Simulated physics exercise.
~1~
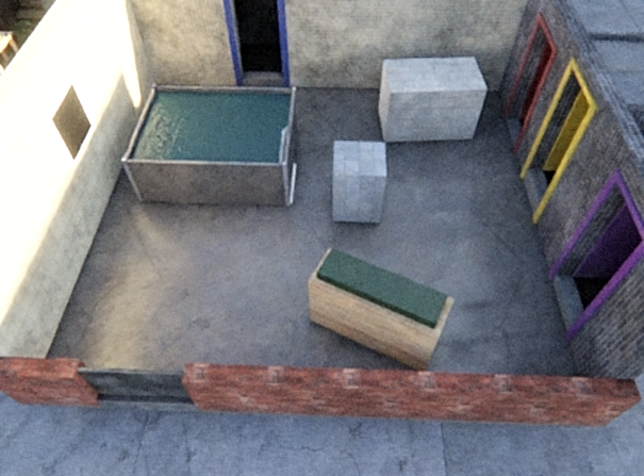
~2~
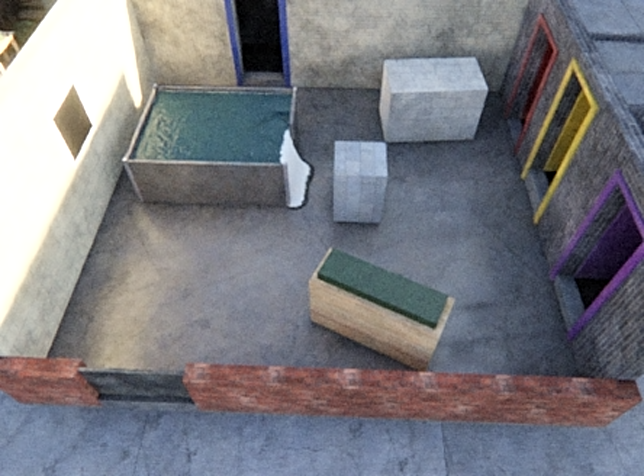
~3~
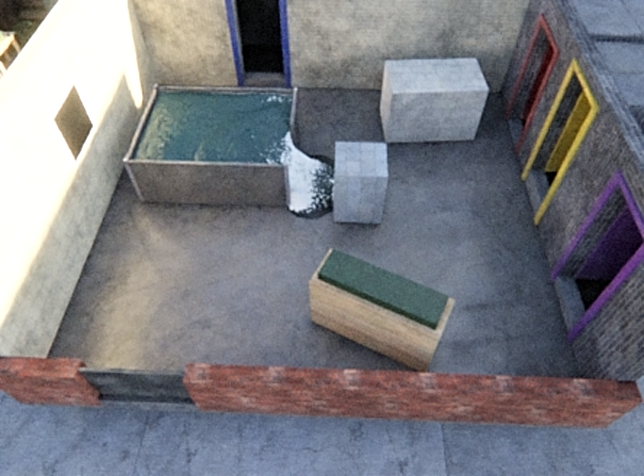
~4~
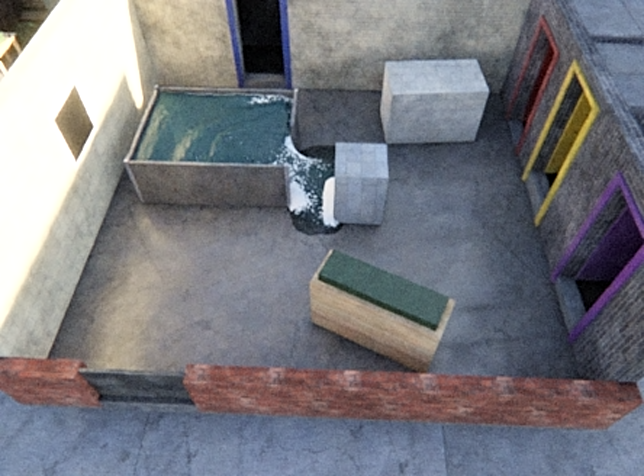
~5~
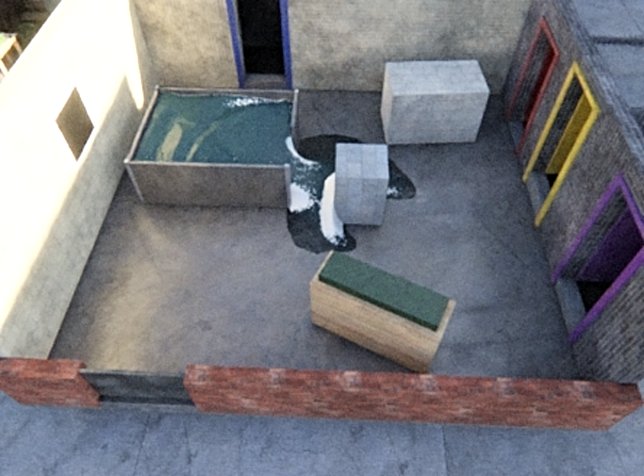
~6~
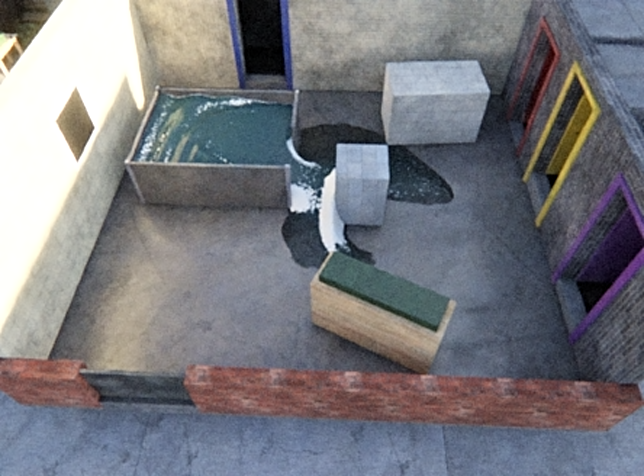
A large water tank in a walled courtyard broke open on its right side, and foaming water poured out, struck a pale block, and spread around both sides of it across the grey floor.
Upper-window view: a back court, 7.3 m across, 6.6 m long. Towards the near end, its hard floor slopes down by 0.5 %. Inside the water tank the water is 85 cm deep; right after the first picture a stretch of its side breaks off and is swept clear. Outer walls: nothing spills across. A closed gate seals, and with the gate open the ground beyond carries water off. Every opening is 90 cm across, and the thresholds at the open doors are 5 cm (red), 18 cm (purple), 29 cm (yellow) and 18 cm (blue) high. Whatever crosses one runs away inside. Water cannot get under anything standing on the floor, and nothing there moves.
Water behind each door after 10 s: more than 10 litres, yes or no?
Red door: Yes; purple door: No; yellow door: No; blue door: No.
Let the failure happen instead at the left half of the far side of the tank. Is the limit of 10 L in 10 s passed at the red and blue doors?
At the red door the limit is surpassed; at the blue door it is surpassed.
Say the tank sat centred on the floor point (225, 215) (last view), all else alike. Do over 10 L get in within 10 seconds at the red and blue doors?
For the red door, the amount is too high; for the blue door, the amount is acceptable.
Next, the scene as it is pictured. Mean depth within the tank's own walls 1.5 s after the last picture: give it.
Around 51 cm on average.
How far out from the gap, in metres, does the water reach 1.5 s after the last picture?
That works out near 5.0 m.
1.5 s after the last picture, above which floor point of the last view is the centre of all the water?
I'd put it close to (286, 183).
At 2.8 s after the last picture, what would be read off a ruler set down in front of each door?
Measured in centimetres, the red door gives 16, the purple door 14, the yellow door 14 and the blue door 3.
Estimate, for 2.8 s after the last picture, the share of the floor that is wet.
Near 70 per cent is wet.
Then, 0.7 s after the last picture water covers 30 % of the floor and is deepest (65 cm) near (330, 201); red door 6 cm at the sill, 0 L in, purple door not reached, yellow door 15 cm at the sill, 0 L in, blue door not reached.
Then, 1.5 s after the last picture water covers 45 % of the floor and is deepest (54 cm) near (330, 201); red door 18 cm at the sill, 80 L in, purple door not reached, yellow door 20 cm at the sill, 0 L in, blue door not reached.
Then, 2.8 s after the last picture water covers 70 % of the floor and is deepest (38 cm) near (330, 201); red door 16 cm at the sill, 207 L in, purple door 14 cm at the sill, 0 L in, yellow door 14 cm at the sill, 0 L in, blue door 3 cm at the sill, 0 L in.
Then, 5.3 s after the last picture water covers 90 % of the floor and is deepest (24 cm) near (330, 201); red door 11 cm at the sill, 310 L in, purple door 11 cm at the sill, 0 L in, yellow door 11 cm at the sill, 0 L in, blue door 2 cm at the sill, 0 L in.
Then, 9.3 s after the last picture water covers 100 % of the floor and is deepest (16 cm) near (516, 163); red door 9 cm at the sill, 382 L in, purple door 7 cm at the sill, 0 L in, yellow door 8 cm at the sill, 0 L in, blue door 5 cm at the sill, 0 L in.
